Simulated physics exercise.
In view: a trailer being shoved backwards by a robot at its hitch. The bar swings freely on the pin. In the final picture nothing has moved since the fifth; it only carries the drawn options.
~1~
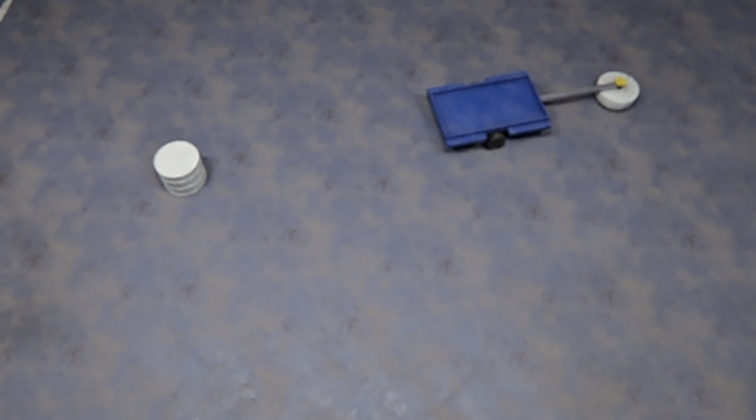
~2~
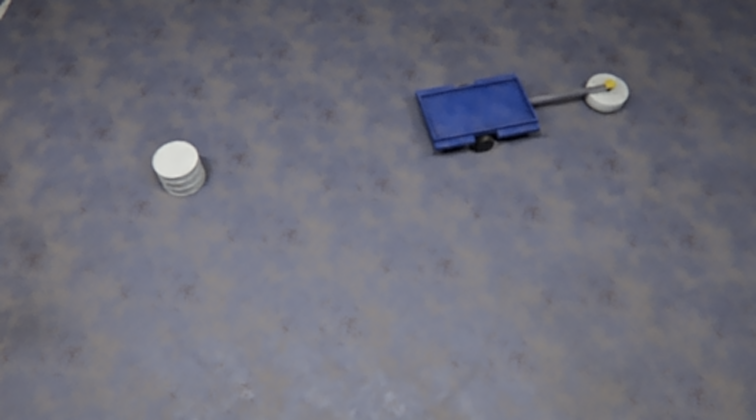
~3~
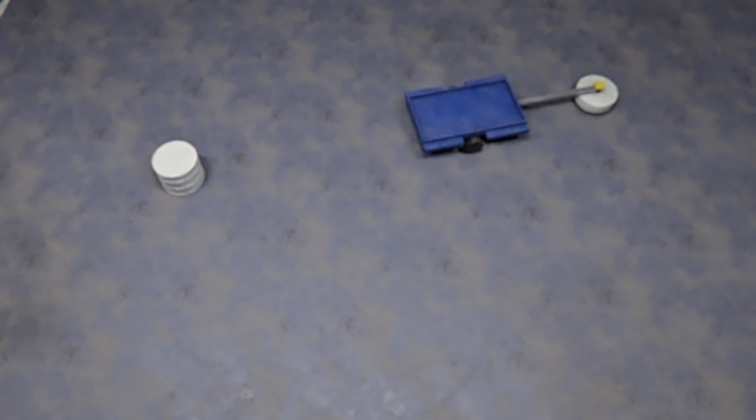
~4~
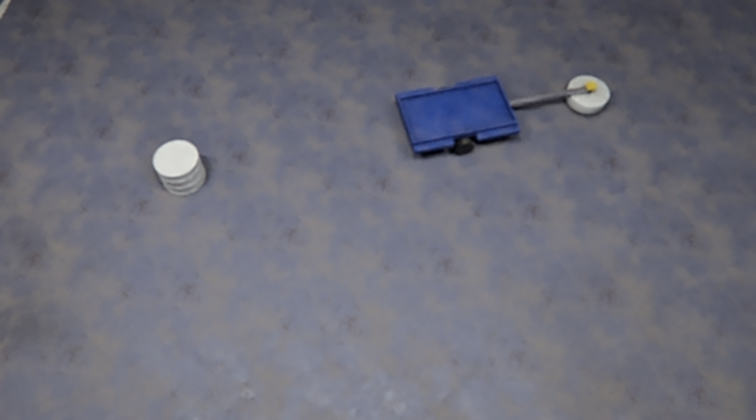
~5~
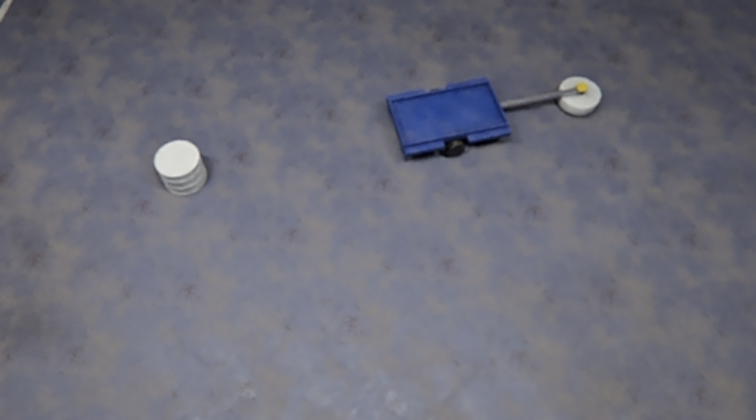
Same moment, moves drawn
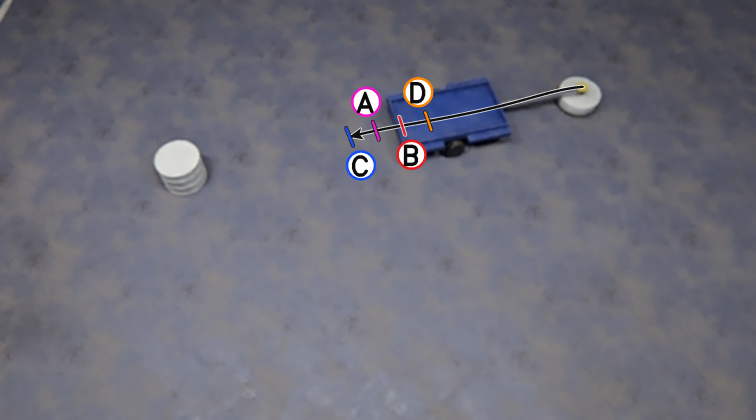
Blue cart sliding slowly left across a mottled floor, pushed by a small round white robot through a bar, white tub staying still.
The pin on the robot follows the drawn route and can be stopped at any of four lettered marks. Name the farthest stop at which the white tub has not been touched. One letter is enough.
The farthest safe stop is D.
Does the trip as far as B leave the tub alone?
No.
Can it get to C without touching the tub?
No.
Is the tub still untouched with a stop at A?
For that mark, no.
On the copy, A at (376, 131); B at (402, 126); C at (350, 137); D at (428, 121); the route from (583, 87) via (467, 114) to (350, 137).
On D. First, robot (528, 106), cart (391, 125).
Then, robot (475, 119), cart (333, 135).
Finally, robot (427, 128), cart (281, 143); nothing has been touched.
By contrast, A is too far, the tub has been hit; B is too far, the tub has been hit; C is too far, the tub has been hit.
